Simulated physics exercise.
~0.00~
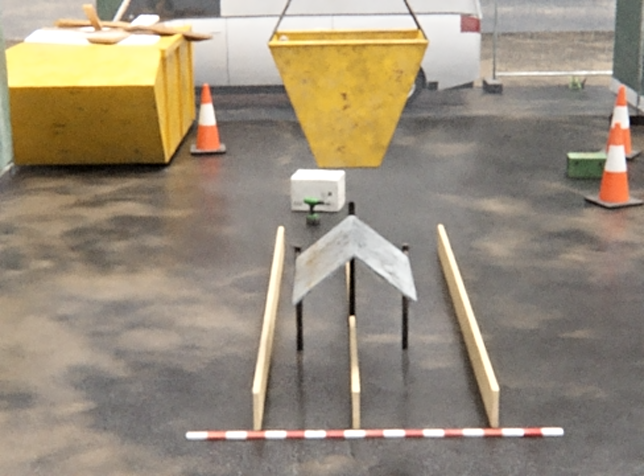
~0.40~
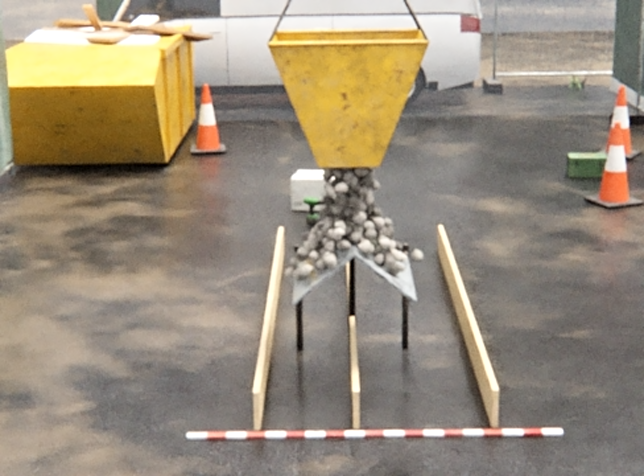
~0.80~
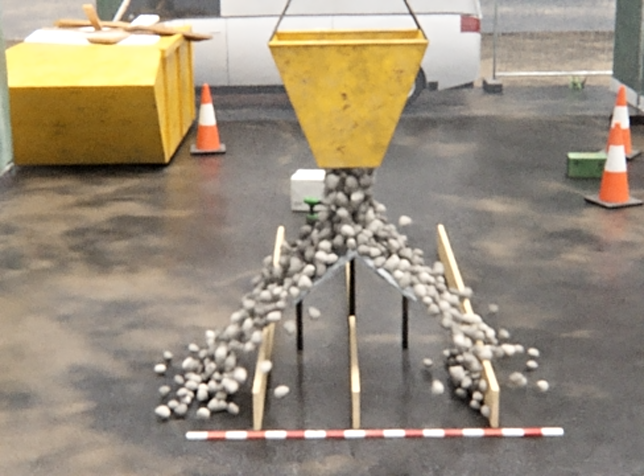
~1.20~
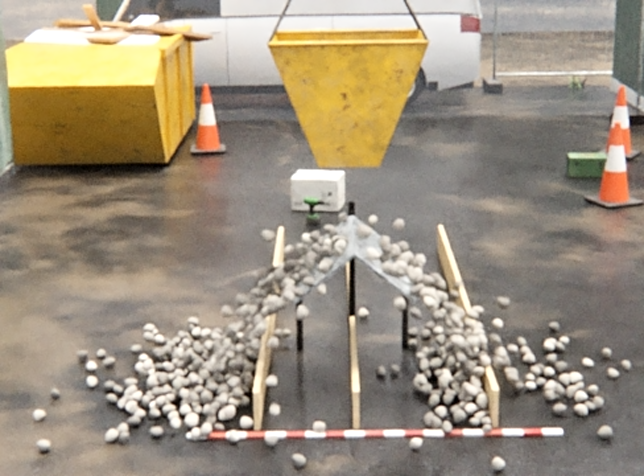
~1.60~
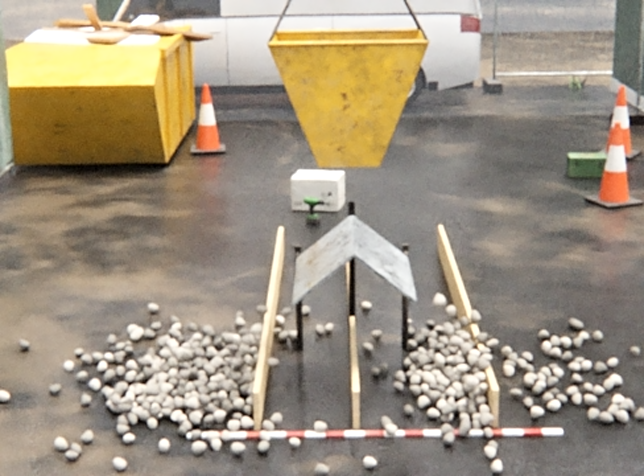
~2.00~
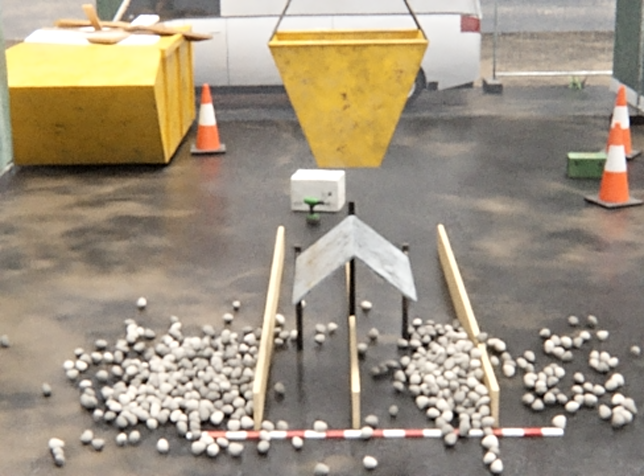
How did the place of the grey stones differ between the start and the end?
At the start the stones were out of sight inside the hanging yellow skip, and by the end they lay lower down, spread over the ground on both sides of the peaked steel plate.
Rounded grey stones poured from the bottom of a hanging yellow skip onto a peaked steel plate, slid down both slopes and spilled over the planks, ending scattered on the wet ground with the biggest heap left of the planks and the skip empty.
